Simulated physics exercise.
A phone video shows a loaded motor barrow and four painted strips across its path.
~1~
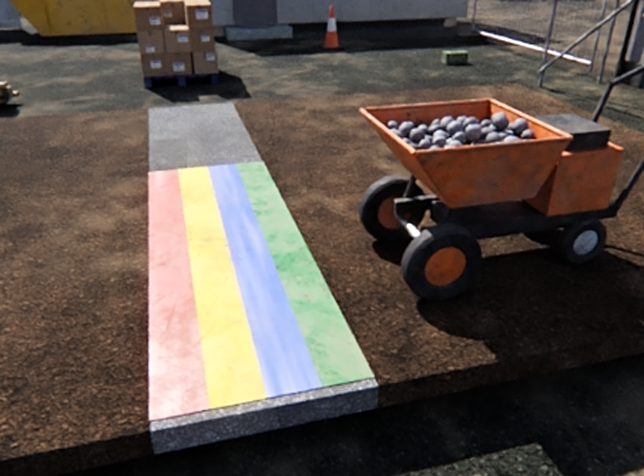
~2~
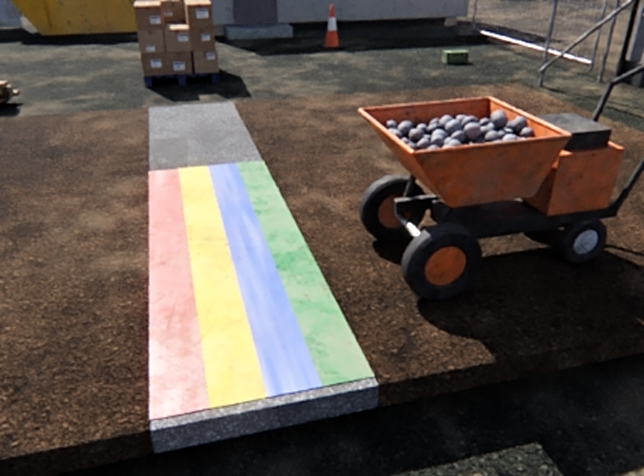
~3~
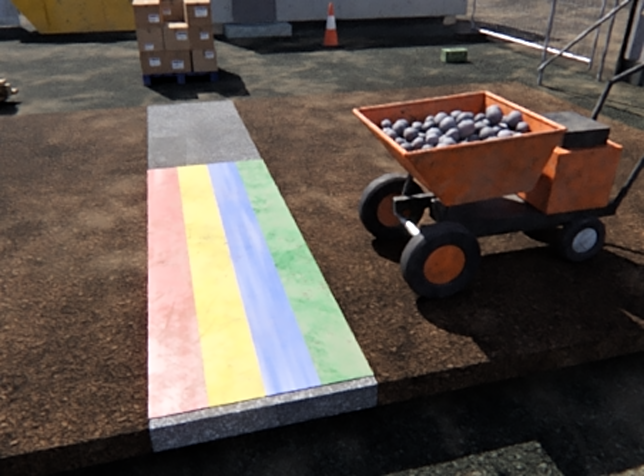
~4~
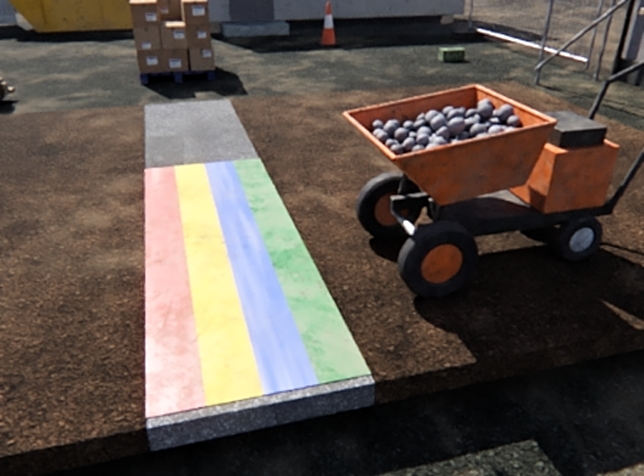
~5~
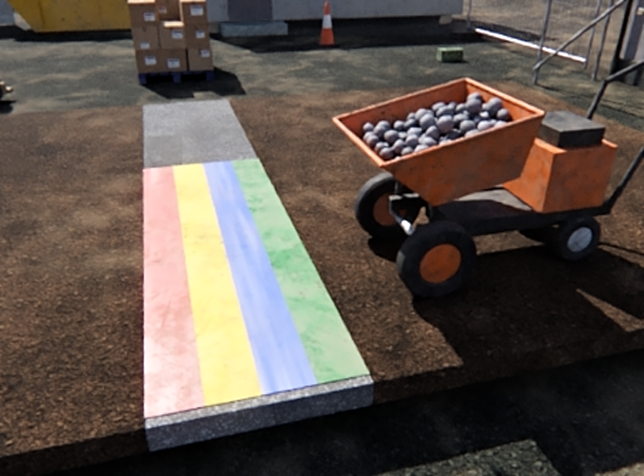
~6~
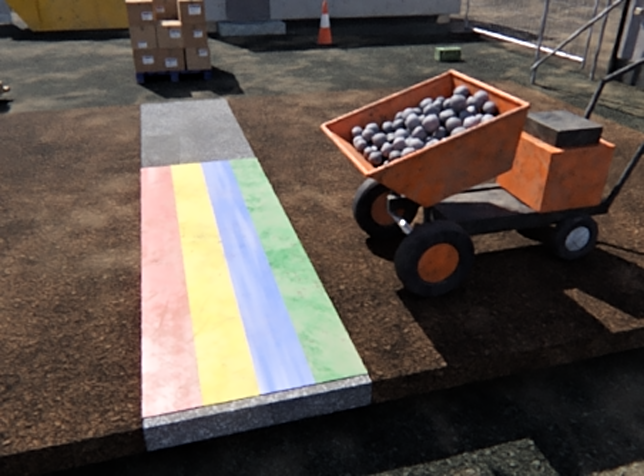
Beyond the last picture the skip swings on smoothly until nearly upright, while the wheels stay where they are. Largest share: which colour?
Colour: Blue.
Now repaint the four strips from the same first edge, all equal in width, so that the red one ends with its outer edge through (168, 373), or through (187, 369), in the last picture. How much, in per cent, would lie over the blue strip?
About 30 % and 20 %.
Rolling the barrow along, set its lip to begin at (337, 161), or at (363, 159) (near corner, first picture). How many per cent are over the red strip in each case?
Roughly 30 per cent, then roughly 20 per cent.
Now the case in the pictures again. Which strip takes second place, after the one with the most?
The next one is the yellow strip.
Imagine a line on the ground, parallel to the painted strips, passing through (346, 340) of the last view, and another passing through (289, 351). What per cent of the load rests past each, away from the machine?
Around 70 per cent for the first, and 60 per cent for the second.
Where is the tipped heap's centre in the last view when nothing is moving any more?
Once it all stops, the middle lies near (238, 276).
Soon after the last picture, skip tipped steeply; all in the skip.
A little later, skip tipped right over; about two thirds in the skip; a small part over the green strip; about a quarter over the blue strip; a stray few over the yellow strip; a stray few falling.
Later still, skip tipped right over; about a quarter in the skip; a small part over the green strip; about a third over the blue strip; about a quarter over the yellow strip; a small part over the red strip; a stray few off the paint.
At rest, skip tipped right over; about a quarter in the skip; a small part over the green strip; about a third over the blue strip; about a quarter over the yellow strip; a small part over the red strip; a small part off the paint.
